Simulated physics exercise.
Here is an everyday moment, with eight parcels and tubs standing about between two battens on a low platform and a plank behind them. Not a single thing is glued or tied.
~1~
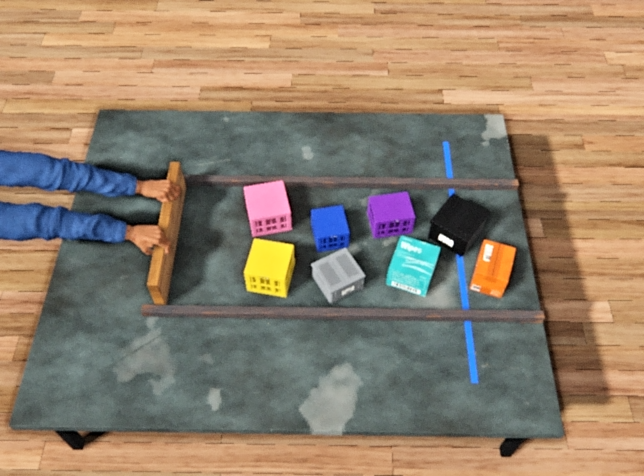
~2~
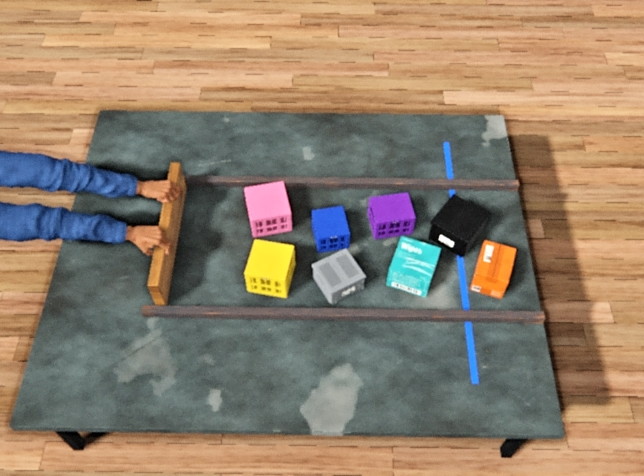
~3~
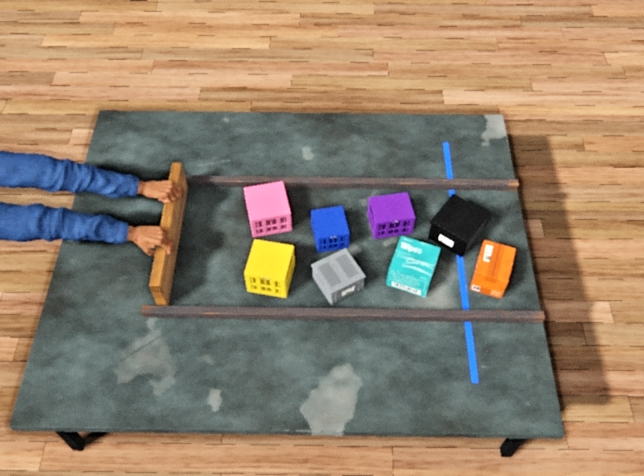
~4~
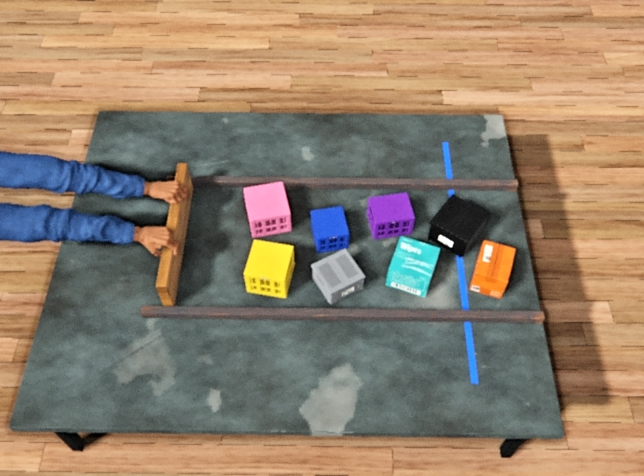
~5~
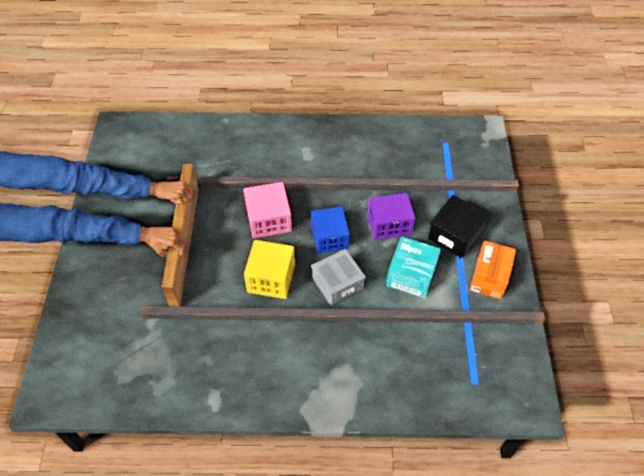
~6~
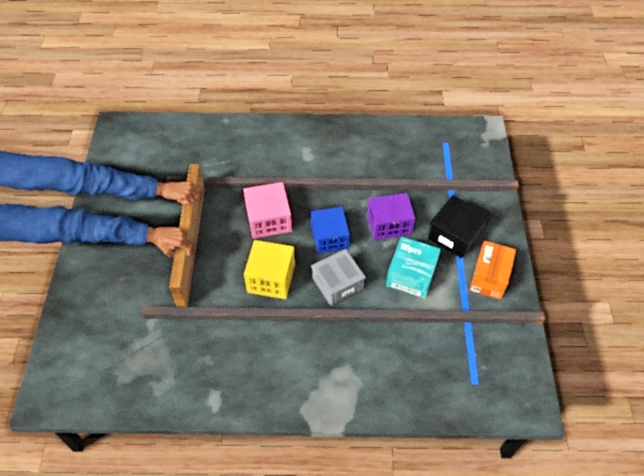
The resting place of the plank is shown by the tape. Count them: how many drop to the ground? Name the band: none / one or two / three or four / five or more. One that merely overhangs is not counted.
Band: Three or four.
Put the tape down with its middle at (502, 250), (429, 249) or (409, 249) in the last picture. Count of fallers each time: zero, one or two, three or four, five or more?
In order: Five or more; one to two; either one or two.
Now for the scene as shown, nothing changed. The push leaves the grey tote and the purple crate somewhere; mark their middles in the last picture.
Roughly (526, 289); the other one roughly (510, 201).
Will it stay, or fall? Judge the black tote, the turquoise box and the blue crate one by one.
Black tote: Drops; turquoise box: Drops; blue crate: Stays.
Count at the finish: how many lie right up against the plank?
The number is 2.
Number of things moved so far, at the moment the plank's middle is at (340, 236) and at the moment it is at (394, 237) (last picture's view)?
Note: First position 6; second position 8.
Early on, none off yet; orange parcel at rest near (493, 270); black tote at rest near (457, 227); turquoise box at rest near (413, 267).
A while later, none off yet; orange parcel at rest near (493, 270); black tote at rest near (458, 228); turquoise box travelled about its own width near (441, 267).
Further along, none off yet; orange parcel travelled about its own width near (548, 271); black tote travelled about its own width near (503, 229); turquoise box travelled well along near (510, 271).
Finally, the number that fall off is three or four; lost, turquoise box, black tote and orange parcel.
